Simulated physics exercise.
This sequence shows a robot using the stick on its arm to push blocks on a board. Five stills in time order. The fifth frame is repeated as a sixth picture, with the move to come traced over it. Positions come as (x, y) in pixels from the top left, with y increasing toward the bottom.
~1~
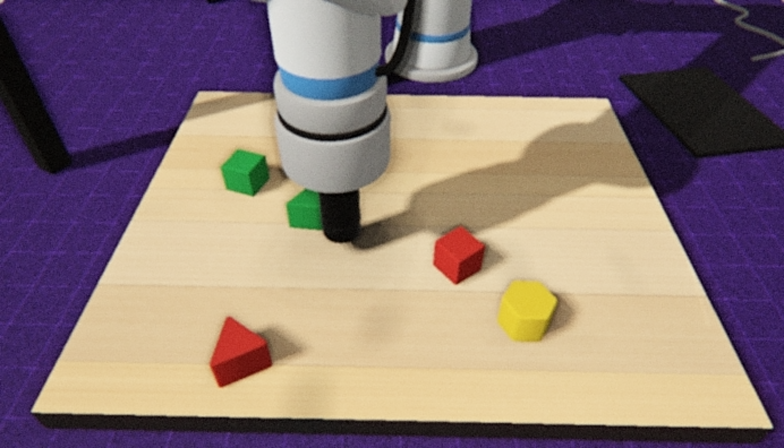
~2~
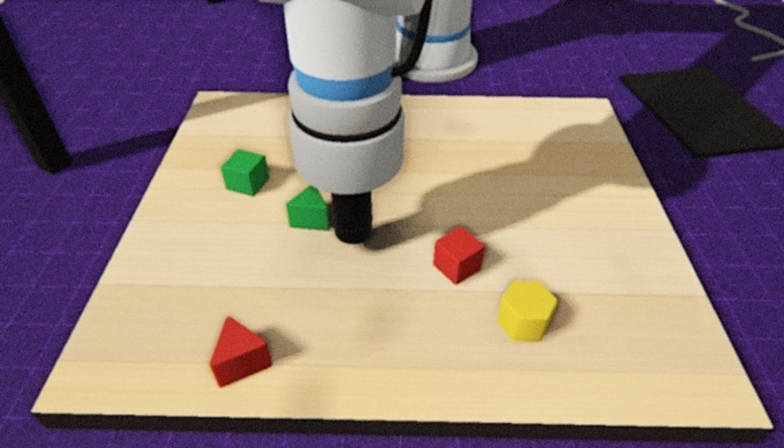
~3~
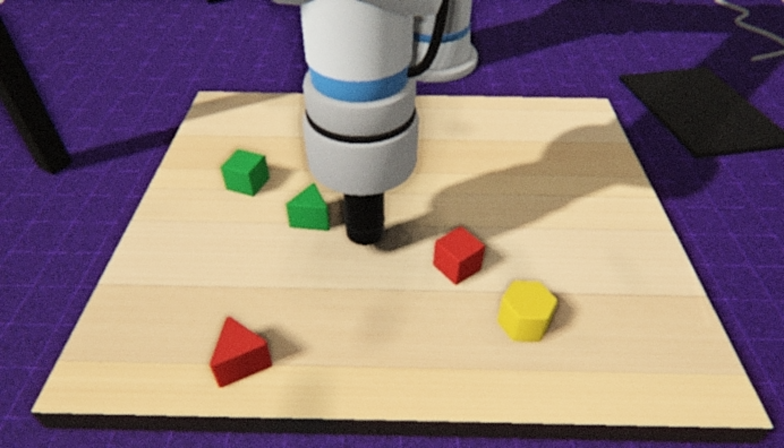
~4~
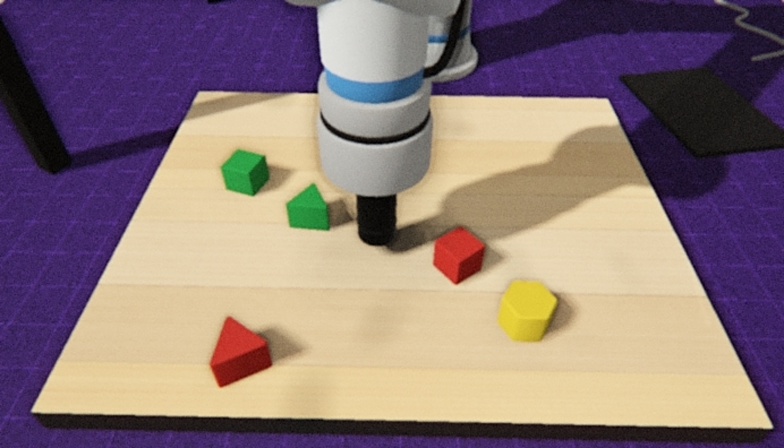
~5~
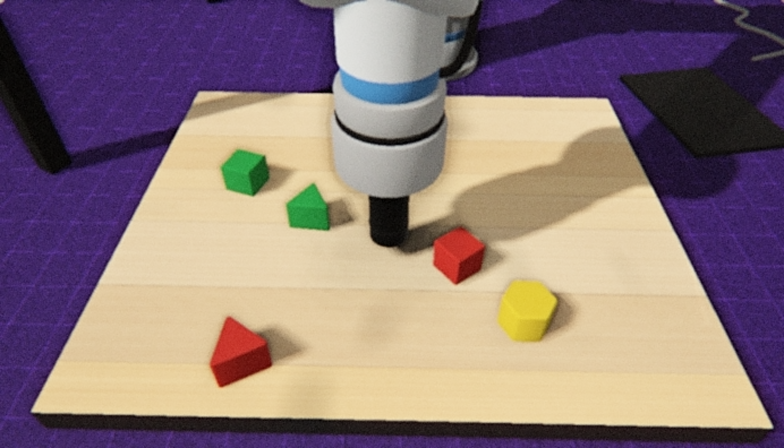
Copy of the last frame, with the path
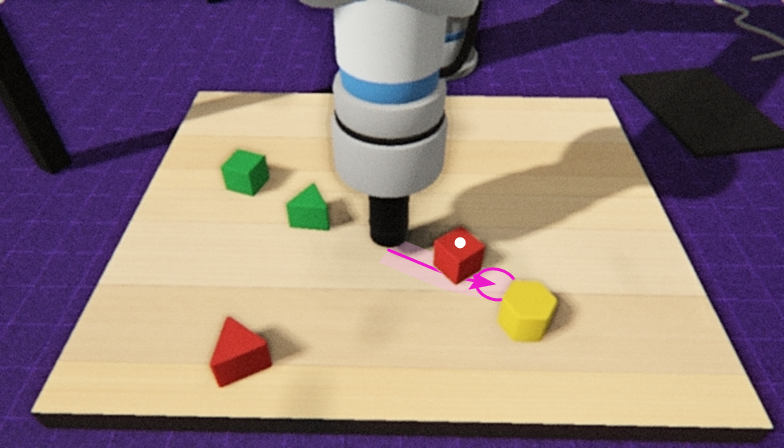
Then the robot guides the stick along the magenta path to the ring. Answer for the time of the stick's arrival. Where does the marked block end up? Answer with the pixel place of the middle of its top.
At roughly (537, 251).
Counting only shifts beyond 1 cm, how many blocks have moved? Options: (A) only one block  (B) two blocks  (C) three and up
It's A.
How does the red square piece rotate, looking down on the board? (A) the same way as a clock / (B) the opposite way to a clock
Option B.
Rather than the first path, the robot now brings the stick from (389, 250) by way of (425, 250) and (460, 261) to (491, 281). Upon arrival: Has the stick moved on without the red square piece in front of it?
In short: No.
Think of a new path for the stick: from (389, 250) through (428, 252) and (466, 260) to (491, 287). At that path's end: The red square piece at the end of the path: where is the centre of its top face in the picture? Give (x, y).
It ends at (529, 286).
The drawn path runs from (389, 250) over (439, 271) to (496, 284); the dot is on the red square piece.
What follows on the original path. One third of the way, stick (423, 249); red square piece (469, 244).
Two thirds of the way, stick (461, 263); red square piece (502, 250), turned 50° anticlockwise.
At the end, stick (499, 269); red square piece (537, 251), turned 80° anticlockwise; yellow six-sided block not moved.
